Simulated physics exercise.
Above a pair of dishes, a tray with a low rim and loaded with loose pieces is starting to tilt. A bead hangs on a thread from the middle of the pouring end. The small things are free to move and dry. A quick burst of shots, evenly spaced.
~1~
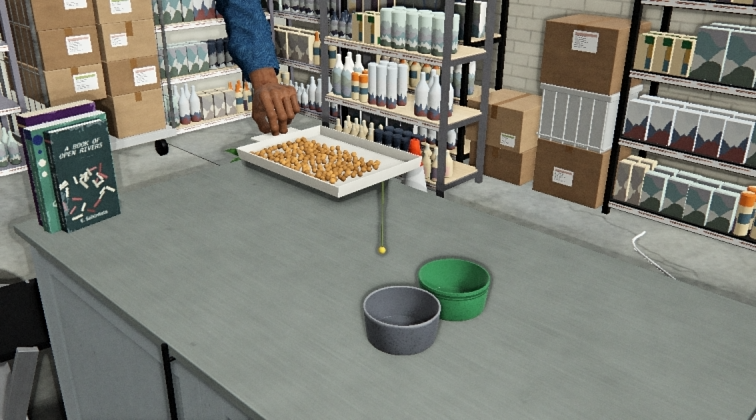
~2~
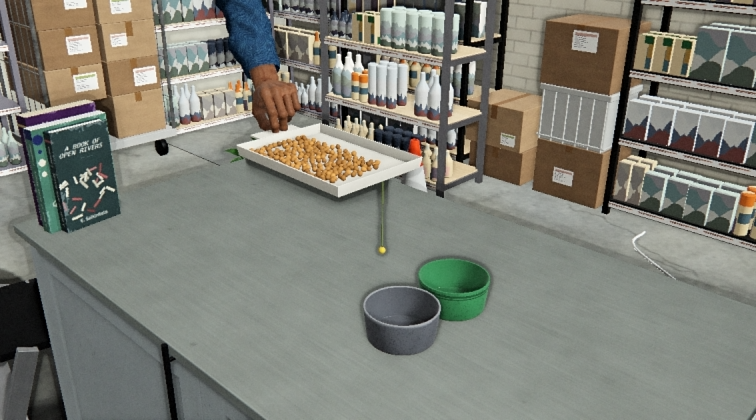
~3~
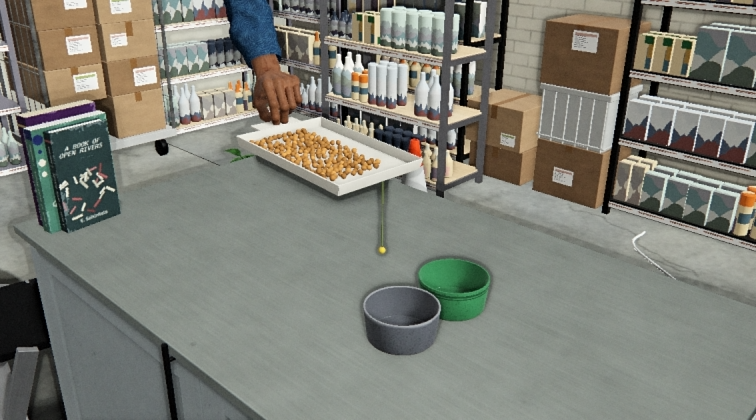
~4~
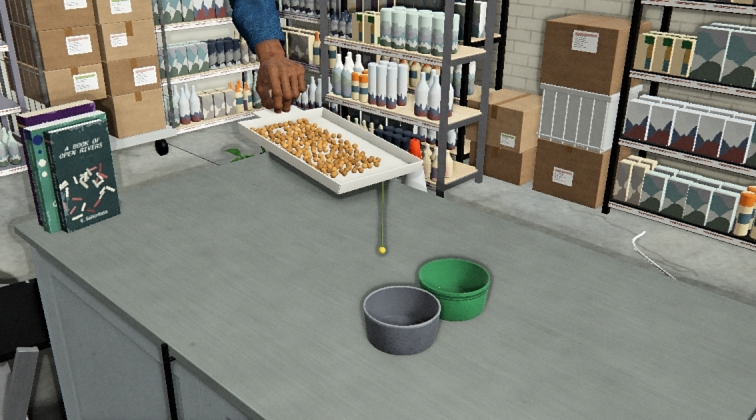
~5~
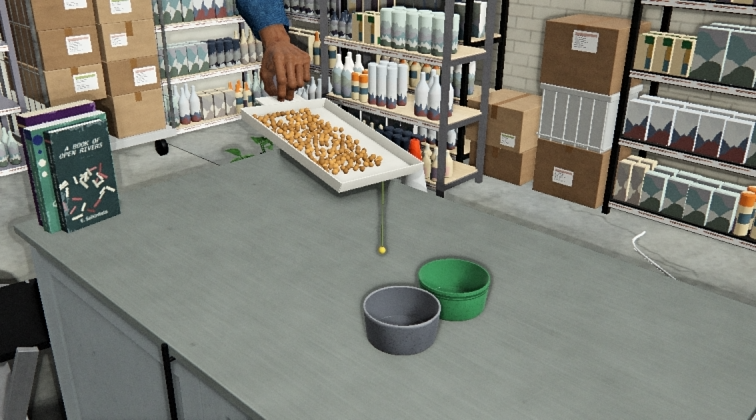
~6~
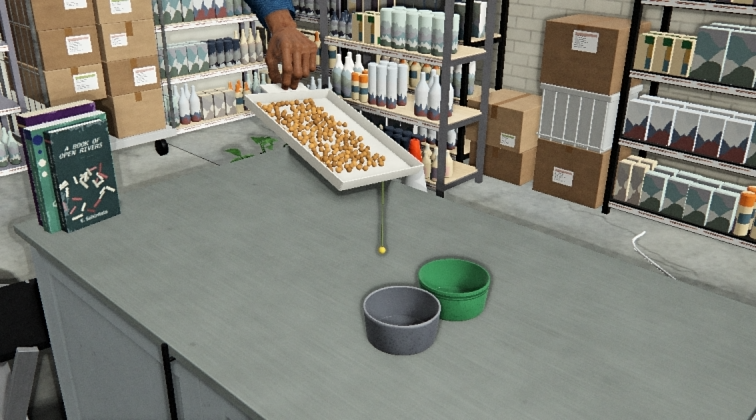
A hand gripping the far end of a white tray of roasted chickpeas gradually raised it, so the tray sloped more and more toward its near end, above a gray dish and a green one.
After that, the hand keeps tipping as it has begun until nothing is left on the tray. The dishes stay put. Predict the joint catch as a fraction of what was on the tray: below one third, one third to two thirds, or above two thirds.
Most likely the dishes are going to collect a small share, below one third of the load.
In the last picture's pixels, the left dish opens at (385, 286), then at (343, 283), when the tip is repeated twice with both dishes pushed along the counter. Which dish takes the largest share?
Run 1: The one on the right side. Run 2: The one on the right side.
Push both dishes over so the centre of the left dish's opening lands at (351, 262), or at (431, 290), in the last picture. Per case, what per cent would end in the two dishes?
Close to 20 in a hundred, then close to 20 in a hundred.
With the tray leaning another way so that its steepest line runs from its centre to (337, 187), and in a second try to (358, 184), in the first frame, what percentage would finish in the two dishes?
In turn some 0 and 10 per cent.
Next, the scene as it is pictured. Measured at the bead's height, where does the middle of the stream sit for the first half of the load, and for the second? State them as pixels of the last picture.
First roughly (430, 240), then roughly (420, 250).
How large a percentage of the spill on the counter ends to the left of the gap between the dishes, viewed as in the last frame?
Estimate: Near 50 per cent.
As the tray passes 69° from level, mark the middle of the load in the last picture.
Roughly at (400, 166).
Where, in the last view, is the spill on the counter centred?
Roughly at pixel (431, 279).
Just after the last frame, tray tipped steeply; the larger part on the tray; just a few in the right dish; just a few outside both; roughly a quarter in the air.
A moment on, tray tipped past a quarter turn; roughly two thirds on the tray; just a few in the right dish; roughly a quarter outside both; about a tenth in the air.
Further on, tray tipped past a quarter turn; just a few in the left dish; about a tenth in the right dish; the larger part outside both.
When it is over, tray tipped past a quarter turn; just a few in the left dish; about a tenth in the right dish; the larger part outside both.
